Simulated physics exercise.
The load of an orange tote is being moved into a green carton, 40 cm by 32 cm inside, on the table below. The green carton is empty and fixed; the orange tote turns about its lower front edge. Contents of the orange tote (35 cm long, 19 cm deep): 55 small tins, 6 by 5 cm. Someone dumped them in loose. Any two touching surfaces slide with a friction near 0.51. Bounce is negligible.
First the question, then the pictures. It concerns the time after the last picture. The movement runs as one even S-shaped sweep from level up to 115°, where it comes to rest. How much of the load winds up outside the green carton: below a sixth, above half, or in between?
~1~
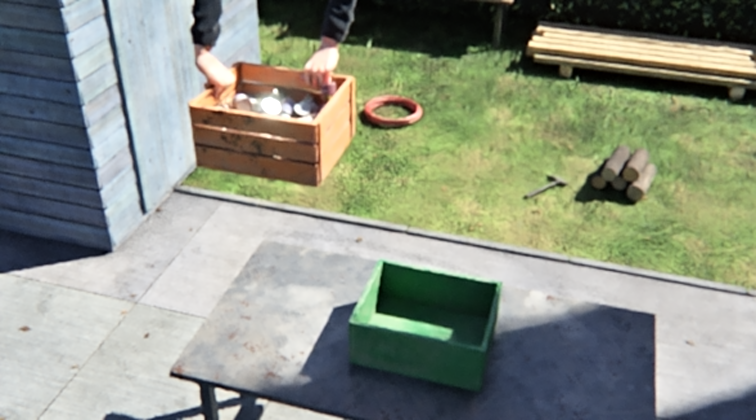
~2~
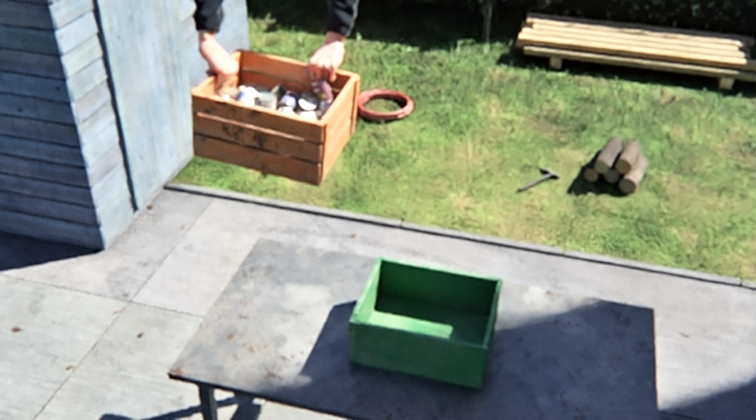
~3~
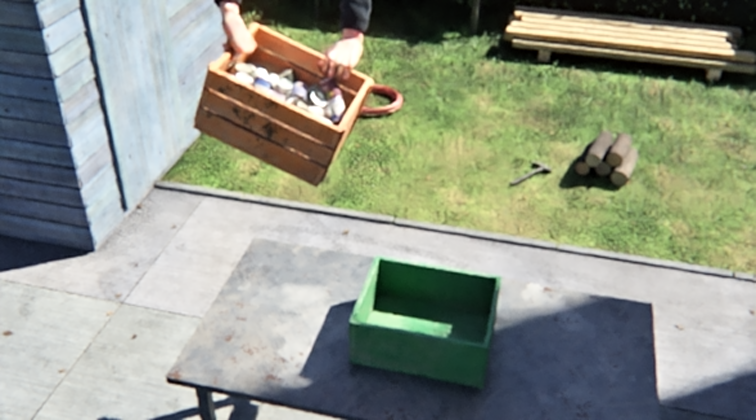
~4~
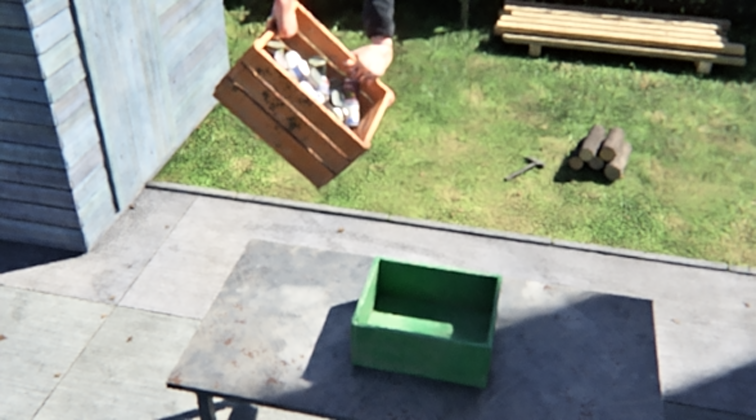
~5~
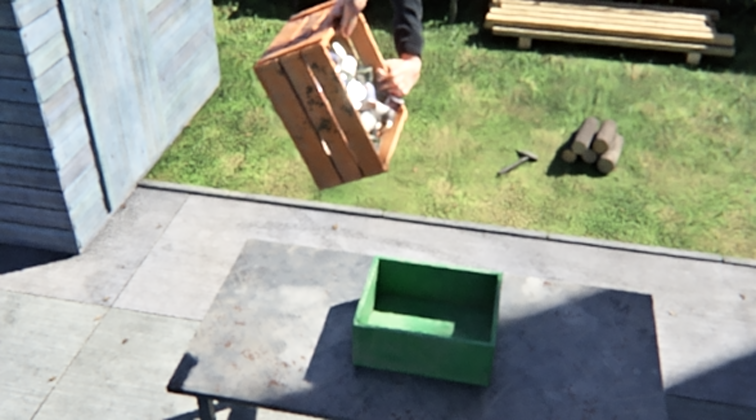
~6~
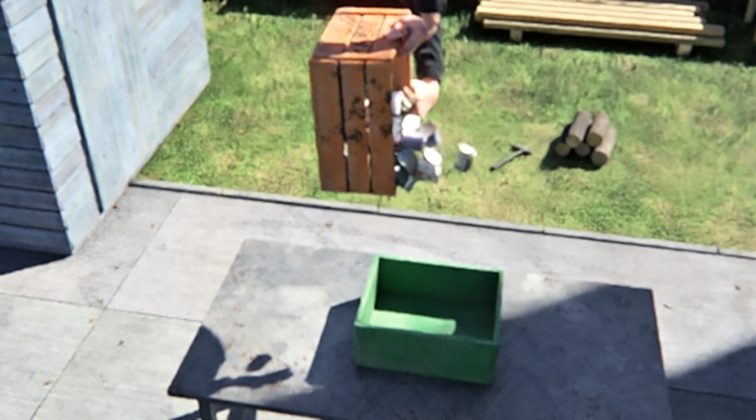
What lands outside the green carton makes up less than one sixth.
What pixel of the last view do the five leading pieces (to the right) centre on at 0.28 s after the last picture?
Their centre is around (500, 293).
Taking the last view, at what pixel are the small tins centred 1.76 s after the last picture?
Centre: Approx. (445, 321).
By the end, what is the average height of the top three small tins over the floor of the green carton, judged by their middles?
About 11 cm.
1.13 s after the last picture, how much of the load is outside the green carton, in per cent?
About 5 per cent.
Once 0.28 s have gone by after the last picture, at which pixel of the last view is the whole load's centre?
Somewhere around (396, 160) in pixels.
Then, 0.28 s after the last picture, tilt 103°; 33 still in the orange tote, 3 in the green carton, 1 outside the green carton and 18 in the air.
Then, 0.63 s after the last picture, tilt 114°; 13 still in the orange tote, 25 in the green carton, 3 outside the green carton and 14 in the air.
Then, 1.13 s after the last picture, tilt 115°; 3 still in the orange tote, 45 in the green carton, 4 outside the green carton and 3 in the air.
Final count (1.76 s after the last picture), 51 in the green carton and 4 outside the green carton. Asked share, 4 of 55, 7 per cent.
